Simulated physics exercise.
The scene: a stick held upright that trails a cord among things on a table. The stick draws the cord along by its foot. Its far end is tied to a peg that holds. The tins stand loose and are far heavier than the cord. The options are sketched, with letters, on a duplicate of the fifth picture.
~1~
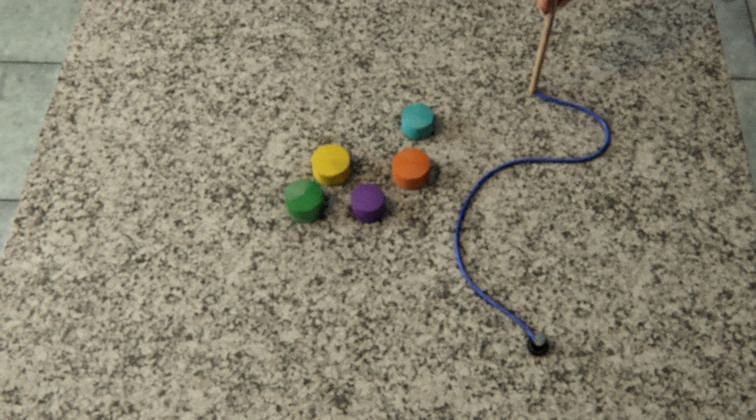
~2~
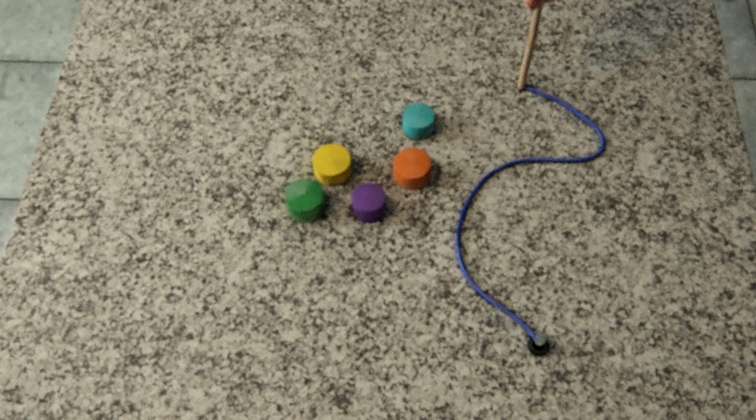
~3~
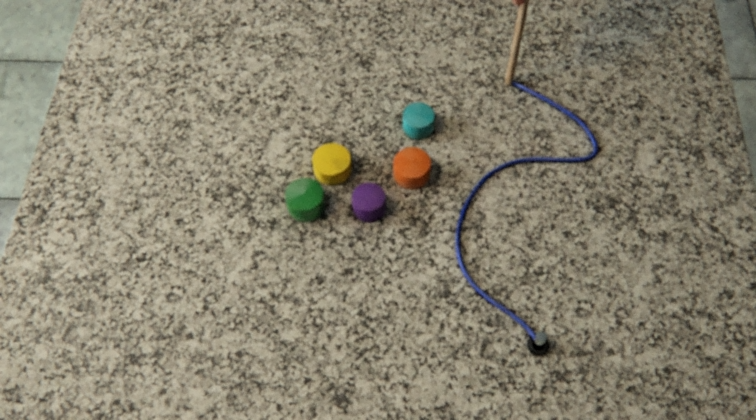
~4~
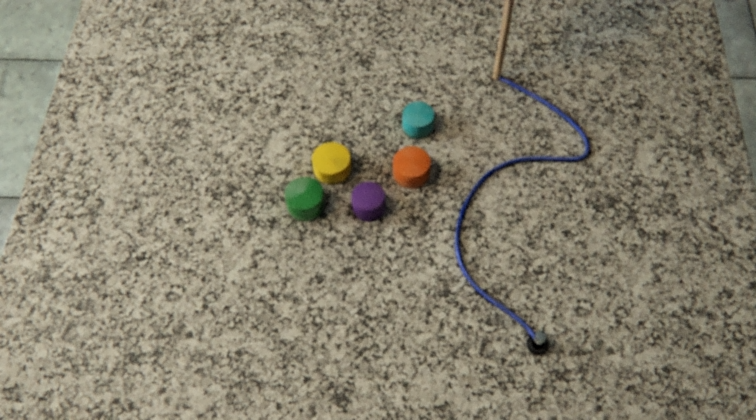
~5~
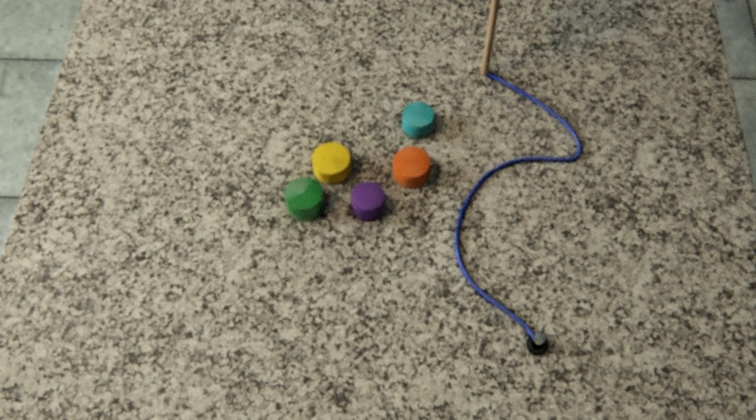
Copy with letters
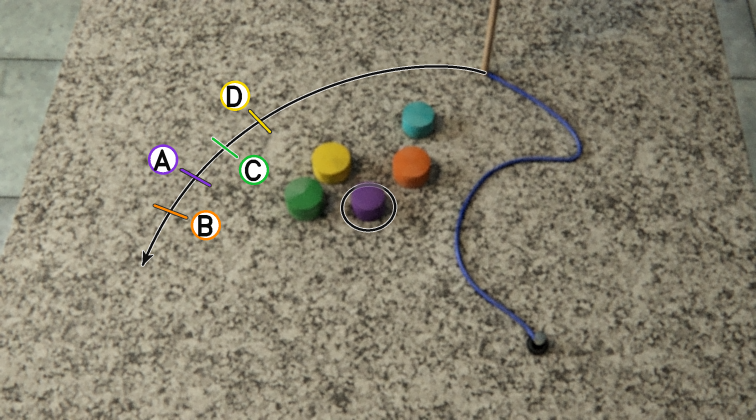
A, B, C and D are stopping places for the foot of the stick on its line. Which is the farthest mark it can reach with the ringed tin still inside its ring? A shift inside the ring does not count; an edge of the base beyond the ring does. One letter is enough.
Up to mark B.
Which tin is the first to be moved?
The turquoise one.
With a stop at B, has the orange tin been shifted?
By then, yes.
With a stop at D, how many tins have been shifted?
The count is none.
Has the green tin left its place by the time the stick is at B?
No.
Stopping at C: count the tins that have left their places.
One.
On the marked copy, A at (196, 178); B at (170, 212); C at (225, 148); D at (260, 121); the ring at (369, 207); the route from (485, 73) via (279, 109) to (143, 265).
Following B. Soon after the start, foot of the stick (359, 78); purple tin (368, 202).
Later, foot of the stick (247, 131); purple tin (368, 202).
In the end, foot of the stick (171, 212); yellow tin (331, 171); purple tin (366, 203); orange tin (397, 188); turquoise tin (367, 173); the purple tin is still in its ring.
As for the rest, A is safe but short; C is safe but short; D is safe but short.
